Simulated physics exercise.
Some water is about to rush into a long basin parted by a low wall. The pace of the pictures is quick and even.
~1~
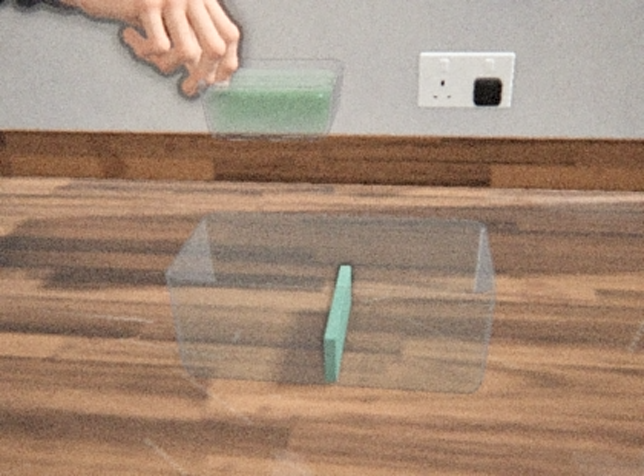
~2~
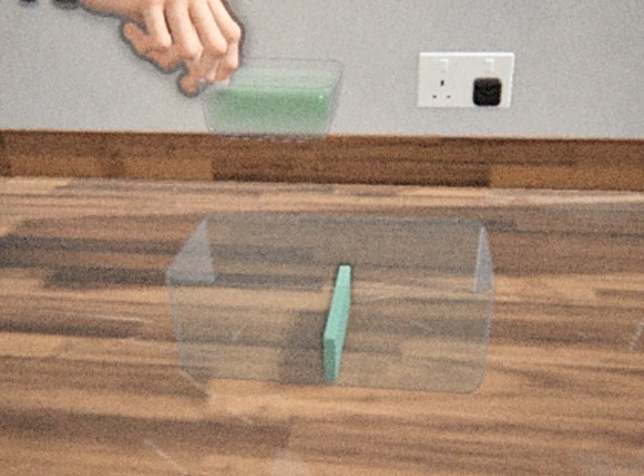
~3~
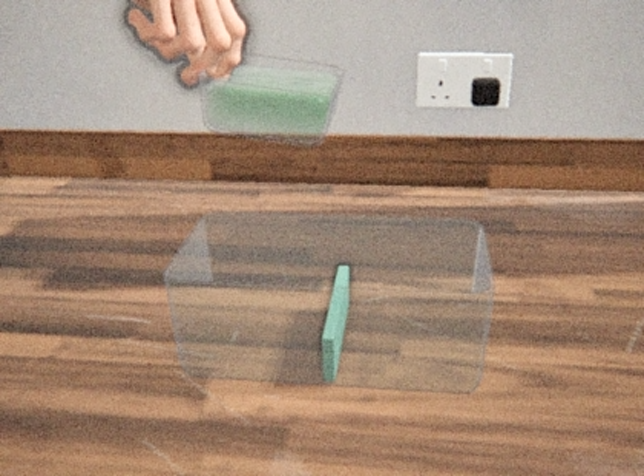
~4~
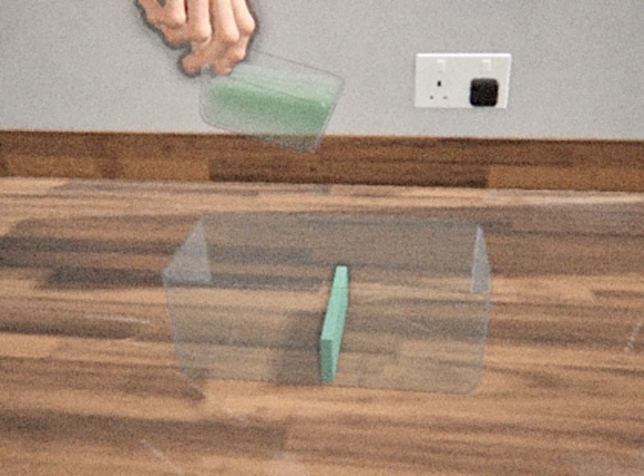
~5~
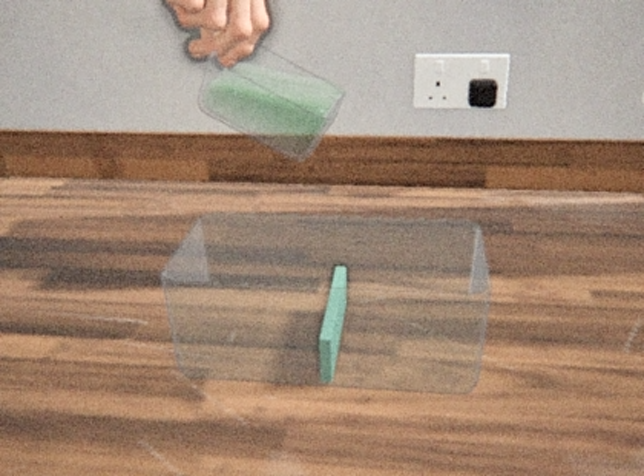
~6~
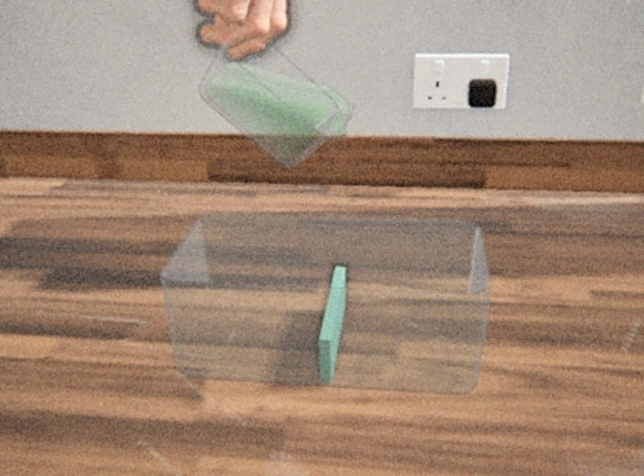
A small clear container of green liquid, held by a hand at its upper left, tilts steadily down to the right above a long transparent basin divided by a low green wall, and the liquid begins to pass over its right rim.
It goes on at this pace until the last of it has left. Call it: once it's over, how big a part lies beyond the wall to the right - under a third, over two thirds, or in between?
Over two thirds.
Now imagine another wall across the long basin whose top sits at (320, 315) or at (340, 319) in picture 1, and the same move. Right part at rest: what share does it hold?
Note: Roughly 80 % in case one, 70 % in case two.
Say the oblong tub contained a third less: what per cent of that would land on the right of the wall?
My estimate is about 85 percent.
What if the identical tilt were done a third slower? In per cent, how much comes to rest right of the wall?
It comes to near 85 per cent.
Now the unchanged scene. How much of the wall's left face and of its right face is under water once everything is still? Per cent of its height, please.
It settles around 10 on the left side and around 30 on the right side.
A moment on, the oblong tub is tipped right over and 4 per cent is still to pour, 0 is left of the wall and 63 right of it.
Next, the oblong tub is tipped right over and 0 per cent is still to pour, 9 is left of the wall and 82 right of it.
Then the oblong tub is tipped right over and 0 per cent is still to pour, 15 is left of the wall and 81 right of it.
Later the oblong tub is tipped right over and 0 per cent is still to pour, 15 is left of the wall and 81 right of it.
Finally, 15 per cent lies left of the wall, 81 right of it and 4 outside.
